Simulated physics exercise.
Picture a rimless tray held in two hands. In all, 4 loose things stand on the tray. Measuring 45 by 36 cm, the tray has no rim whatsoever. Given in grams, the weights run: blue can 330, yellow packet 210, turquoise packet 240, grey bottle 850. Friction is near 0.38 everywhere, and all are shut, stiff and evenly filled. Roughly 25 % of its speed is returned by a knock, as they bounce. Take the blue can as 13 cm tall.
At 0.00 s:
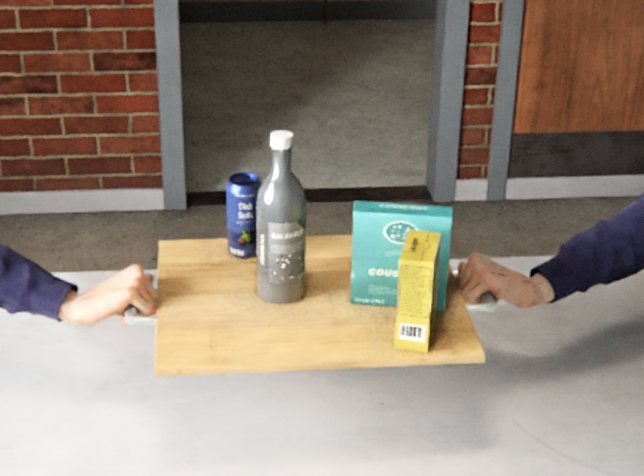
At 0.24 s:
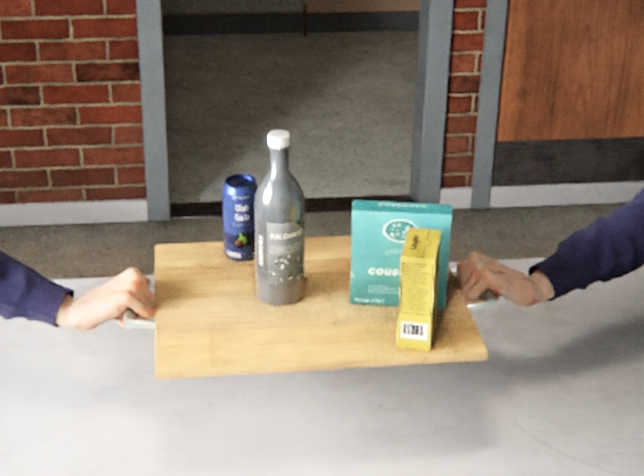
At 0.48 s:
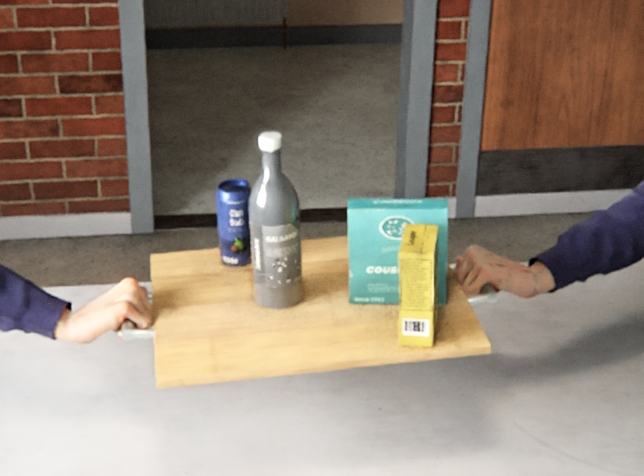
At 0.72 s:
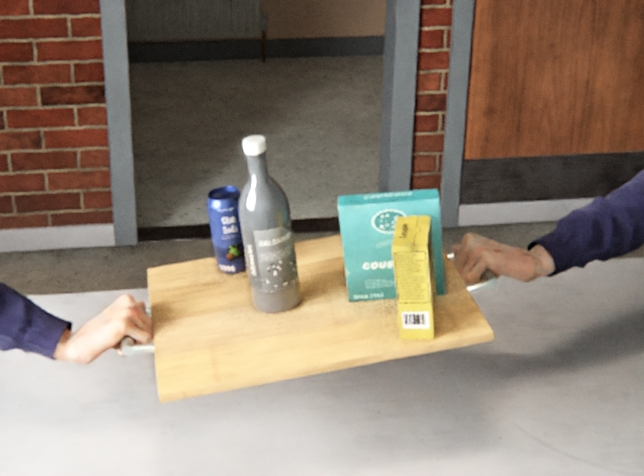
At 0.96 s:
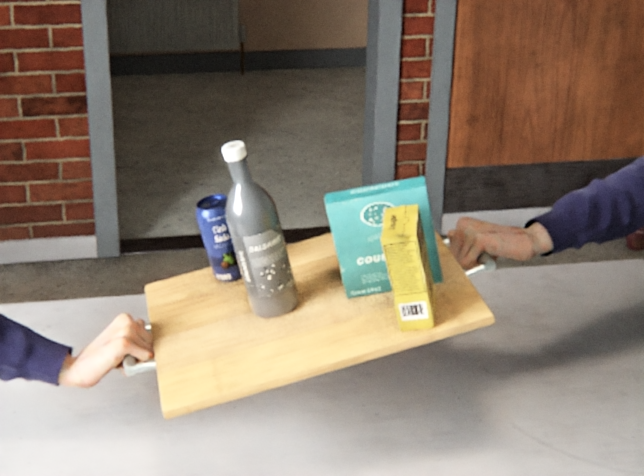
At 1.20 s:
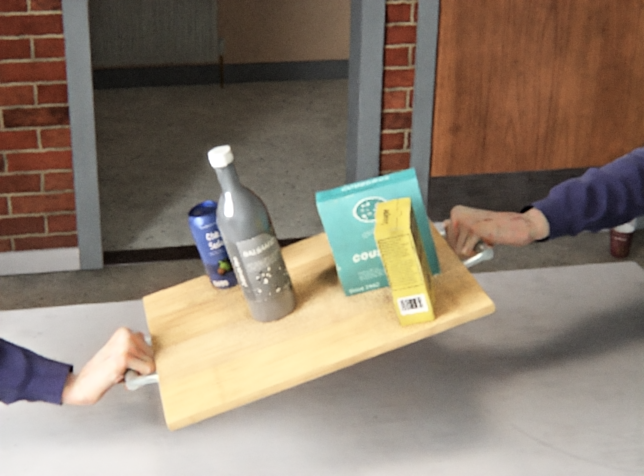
A wooden tray holding a blue can, a grey bottle, a turquoise packet and a yellow packet started level, then two hands gradually tilted it left edge down, the items leaning along with it.
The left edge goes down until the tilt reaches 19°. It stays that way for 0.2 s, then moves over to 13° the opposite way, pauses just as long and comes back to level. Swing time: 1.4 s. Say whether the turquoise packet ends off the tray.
The turquoise packet remains on the tray.
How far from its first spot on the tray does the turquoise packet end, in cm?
It ends up around 0 cm from its start.
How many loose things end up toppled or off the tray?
That comes to 2.
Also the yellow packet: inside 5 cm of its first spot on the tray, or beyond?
In the end the yellow packet has moved.
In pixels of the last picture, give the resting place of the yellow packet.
I'd put it at around (328, 313).
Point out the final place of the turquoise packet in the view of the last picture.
It ends up at about (398, 254).
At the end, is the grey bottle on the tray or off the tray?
Grey bottle: Goes out of bounds.
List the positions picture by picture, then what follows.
The first frame shows tray level; turquoise packet (400, 256); blue can (245, 216).
The second frame shows tray level; grey bottle (279, 217); blue can (242, 219).
The third frame shows tray tilted 3°, left edge down; yellow packet (419, 285); grey bottle (275, 219).
The fourth frame shows tray tilted 7°, left edge down; blue can (230, 231); yellow packet (415, 277).
The fifth frame shows tray tilted 13°, left edge down; grey bottle (255, 228); blue can (222, 239).
The sixth frame shows tray tilted 17°, left edge down; turquoise packet (380, 233); yellow packet (406, 261).
After 1.90 s, tray tilted 18°, left edge down; grey bottle now off the tray; yellow packet tipped 13° from how it sat.
After 2.30 s, tray tilted 7°, left edge down; yellow packet on its side.
After 2.90 s, tray tilted 12°, right edge down; yellow packet on its side.
At rest (5.2 s), off the tray, grey bottle; tipped over on the tray, yellow packet; the other 2 in place, give or take 5 cm. Seen from the same camera at the end, turquoise packet near (398, 255).
